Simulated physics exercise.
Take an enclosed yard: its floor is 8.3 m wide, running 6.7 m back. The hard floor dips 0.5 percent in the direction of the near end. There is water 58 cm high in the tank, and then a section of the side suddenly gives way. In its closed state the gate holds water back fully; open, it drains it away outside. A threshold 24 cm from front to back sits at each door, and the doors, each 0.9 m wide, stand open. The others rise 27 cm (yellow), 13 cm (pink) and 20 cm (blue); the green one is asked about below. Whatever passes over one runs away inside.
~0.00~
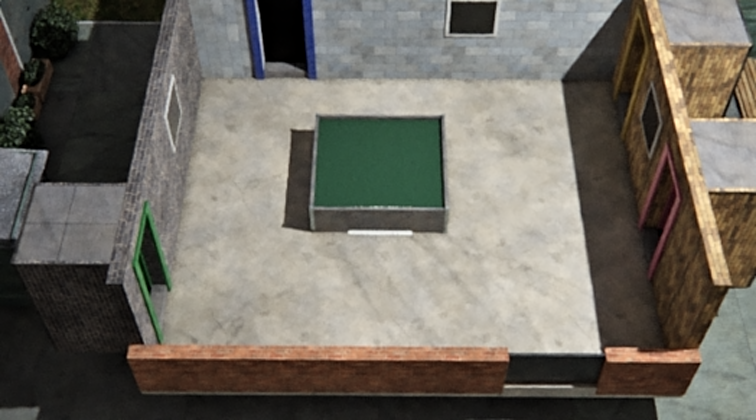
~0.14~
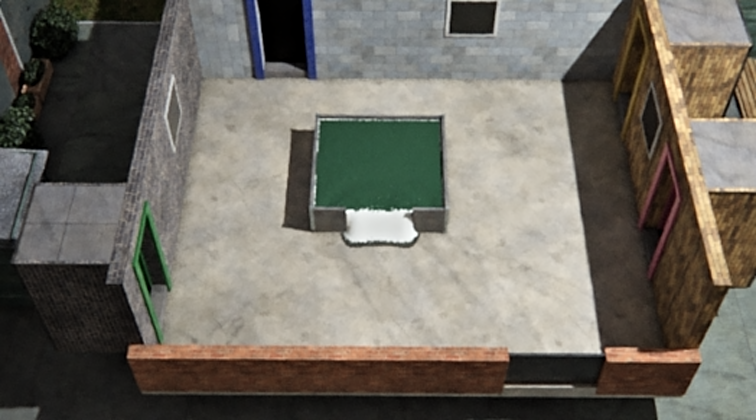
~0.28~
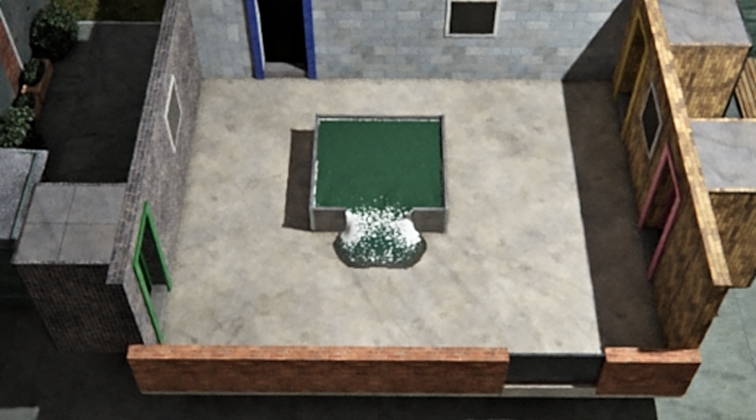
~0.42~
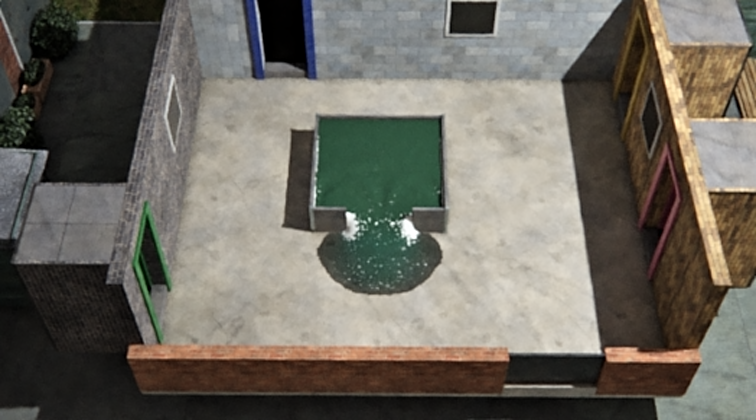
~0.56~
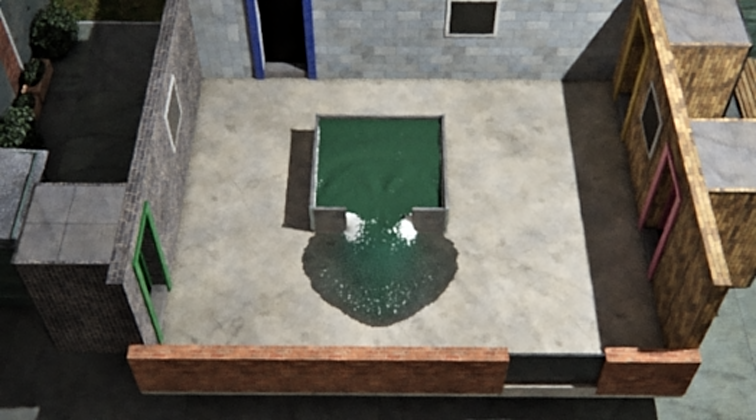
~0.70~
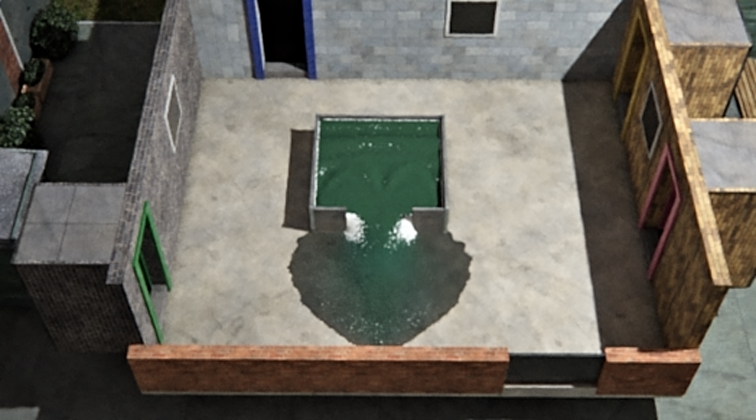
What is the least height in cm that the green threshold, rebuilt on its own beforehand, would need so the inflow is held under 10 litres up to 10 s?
Around 15 cm would be enough.
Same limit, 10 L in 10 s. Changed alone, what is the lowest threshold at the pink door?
At the pink door it takes roughly 5.5 centimetres.
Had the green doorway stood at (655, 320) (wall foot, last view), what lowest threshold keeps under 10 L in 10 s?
Around 14.0 cm would do it.
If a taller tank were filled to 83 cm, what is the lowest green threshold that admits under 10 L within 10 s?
It would take a step of about 24 cm.
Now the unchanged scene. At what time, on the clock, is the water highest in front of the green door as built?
Around 3.4 s, give or take.
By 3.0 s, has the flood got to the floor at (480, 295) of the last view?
At that moment it's submerged.
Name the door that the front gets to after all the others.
Blue, last of all.
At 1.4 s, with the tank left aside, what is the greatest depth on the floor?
Max depth: About 34 cm.
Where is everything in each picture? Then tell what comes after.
The tank at (380, 163) is whole and still, 58 cm deep; the green door at (154, 281) is dry, in the first frame.
The front is at (350, 243), 0.3 m from the gap at (379, 222); 0.3 m2 of floor is wet, 58 cm left at the back, in the second frame.
The front is at (359, 265), 0.8 m from the gap at (379, 224); 0.9 m2 of floor is wet, 58 cm left at the back, in the third frame.
Water pours out at (379, 224) and has run 1.2 m, to (359, 288); about 8 cm deep outside, 58 cm at the back, in the fourth frame.
The front is at (372, 321), 1.9 m from the gap at (379, 224); 3.4 m2 of floor is wet, 57 cm left at the back, in the fifth frame.
The front is at a hidden place, 2.4 m from the gap at (379, 224); 4.6 m2 of floor is wet, 54 cm left at the back; 2.4 m in a straight line remain to the green door at (154, 281), in the sixth frame.
After 1.4 s water covers 15 % of the floor, deepest (34 cm) near (380, 237); it has not reached the green door.
After 3.0 s water covers 30 % of the floor, deepest (30 cm) near (167, 371); 14 cm at the green door, 0 litres in over its 21 cm threshold.
After 10.0 s water covers 95 % of the floor, deepest (10 cm) near (156, 371); 9 cm at the green door, 0 litres in over its 21 cm threshold.
At the green door as built, the water arrived by 2.7 s and peaked near 18 cm at 3.4 s.
With a threshold of 14 cm, 17 litres would have come in within the 10 s; with 18.5 cm, 2 litres. So under 10 litres takes about 15 cm.
